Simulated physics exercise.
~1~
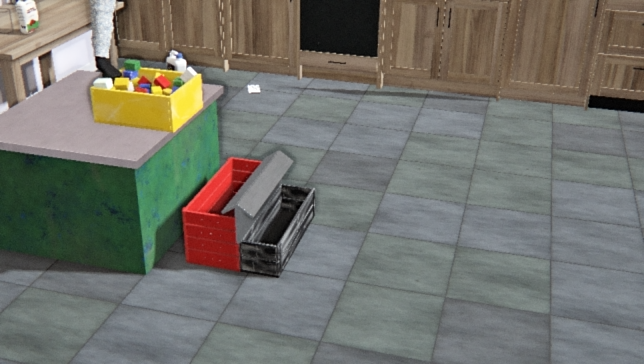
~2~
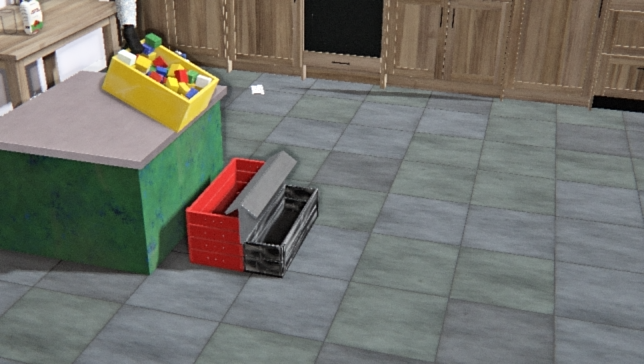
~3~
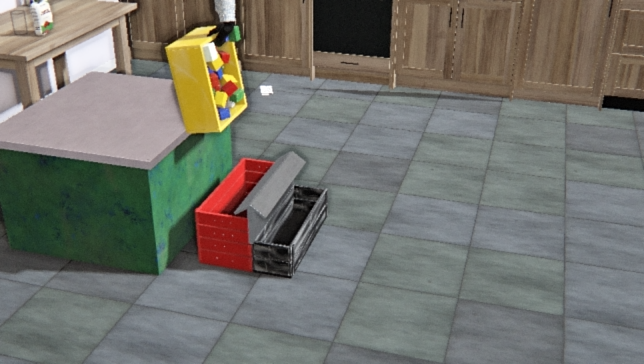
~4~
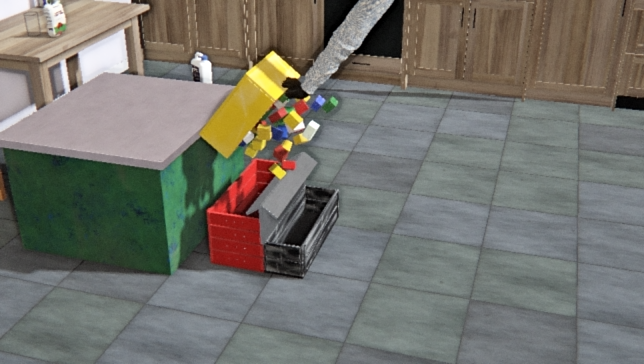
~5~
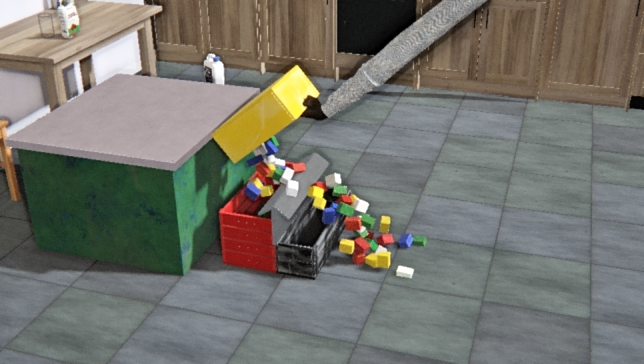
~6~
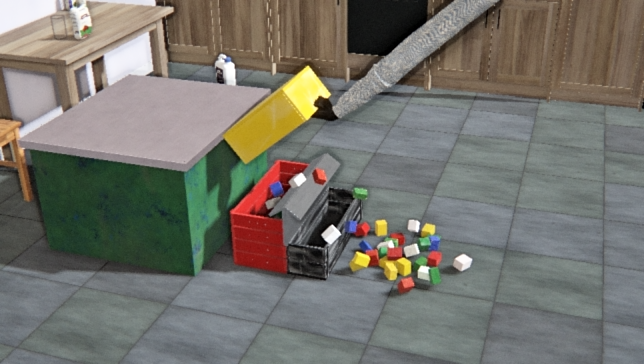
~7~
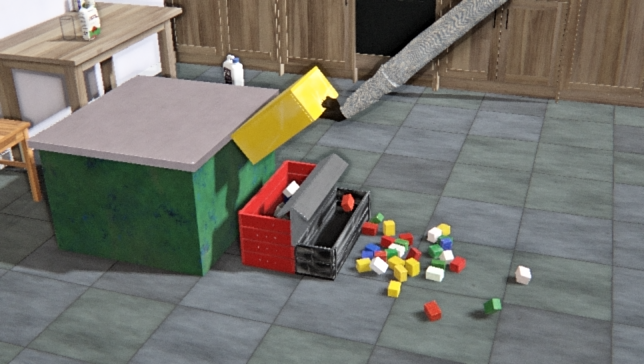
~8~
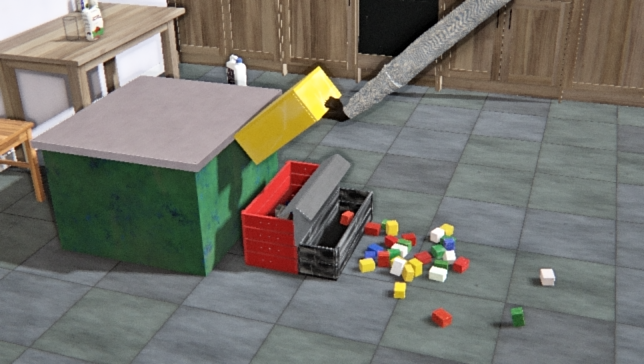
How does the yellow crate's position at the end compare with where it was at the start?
At the start the yellow crate sits upright on top of the bench, near its end. By the end it hangs tipped over, mouth downward, off the right edge of the bench and above the bins.
At first, a yellow crate full of colourful toy bricks sits on the end of a green bench, above a red bin and a black bin with a grey ridge between them. The crate tilts to the right and swings up onto its side at the bench's edge. A long grey arm holds it as it turns further over, and the bricks pour out in a tumbling stream. Some drop into the red bin, while many bounce and scatter across the tiled floor beyond the black one. Finally, the crate hangs still, mouth downward, with a few bricks lying apart from the main cluster.
